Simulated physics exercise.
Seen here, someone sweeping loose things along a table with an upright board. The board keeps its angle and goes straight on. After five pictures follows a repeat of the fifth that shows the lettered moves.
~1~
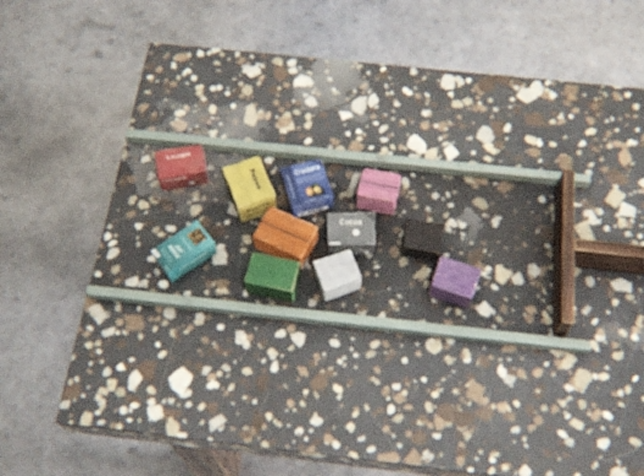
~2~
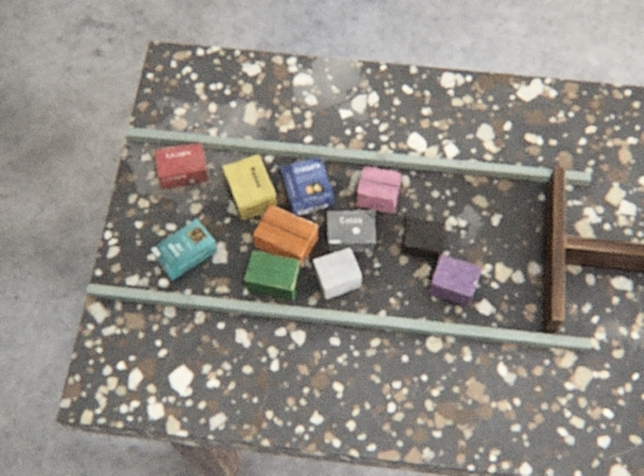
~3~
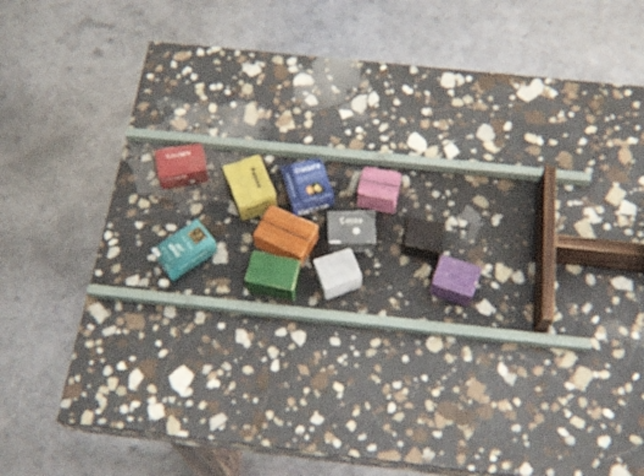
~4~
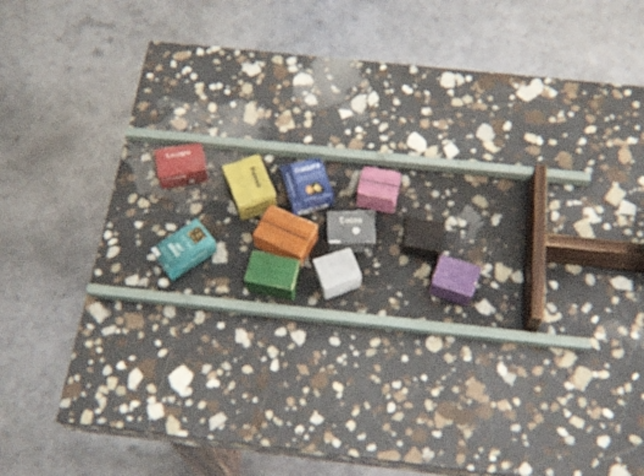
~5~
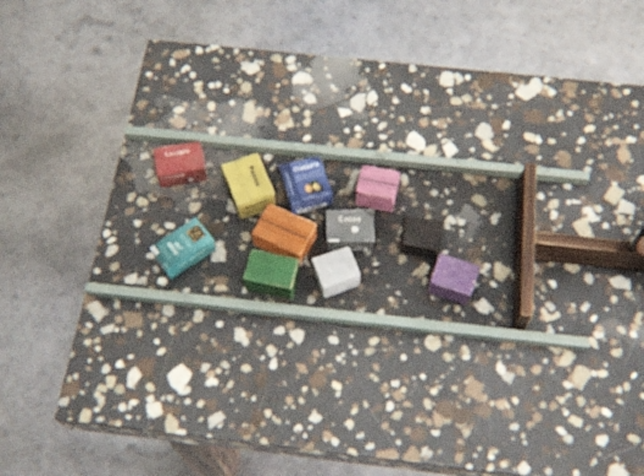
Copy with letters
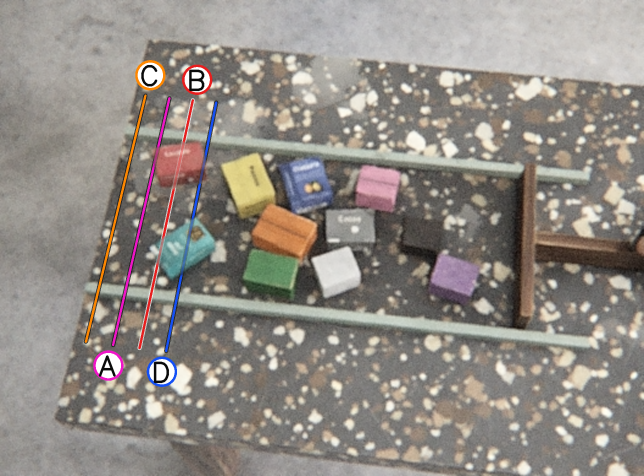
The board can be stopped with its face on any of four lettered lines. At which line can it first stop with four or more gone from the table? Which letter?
D is the first line that does it.
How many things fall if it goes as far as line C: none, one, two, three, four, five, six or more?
By then, six or more.
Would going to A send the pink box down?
By then, no.
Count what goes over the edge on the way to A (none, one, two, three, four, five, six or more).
By then, six or more.
On the copy, A at (143, 214); B at (168, 216); C at (118, 211); D at (193, 219).
On D. First, board (407, 223); white block (328, 270); purple block (374, 272).
Then, board (287, 211); turquoise packet (123, 254); red packet (147, 152).
Finally, board (193, 201); turquoise packet over the edge; yellow packet over the edge; five fallen.
By contrast, A drops eight, but is farther than needed; B drops five, but is farther than needed; C drops eleven, but is farther than needed.
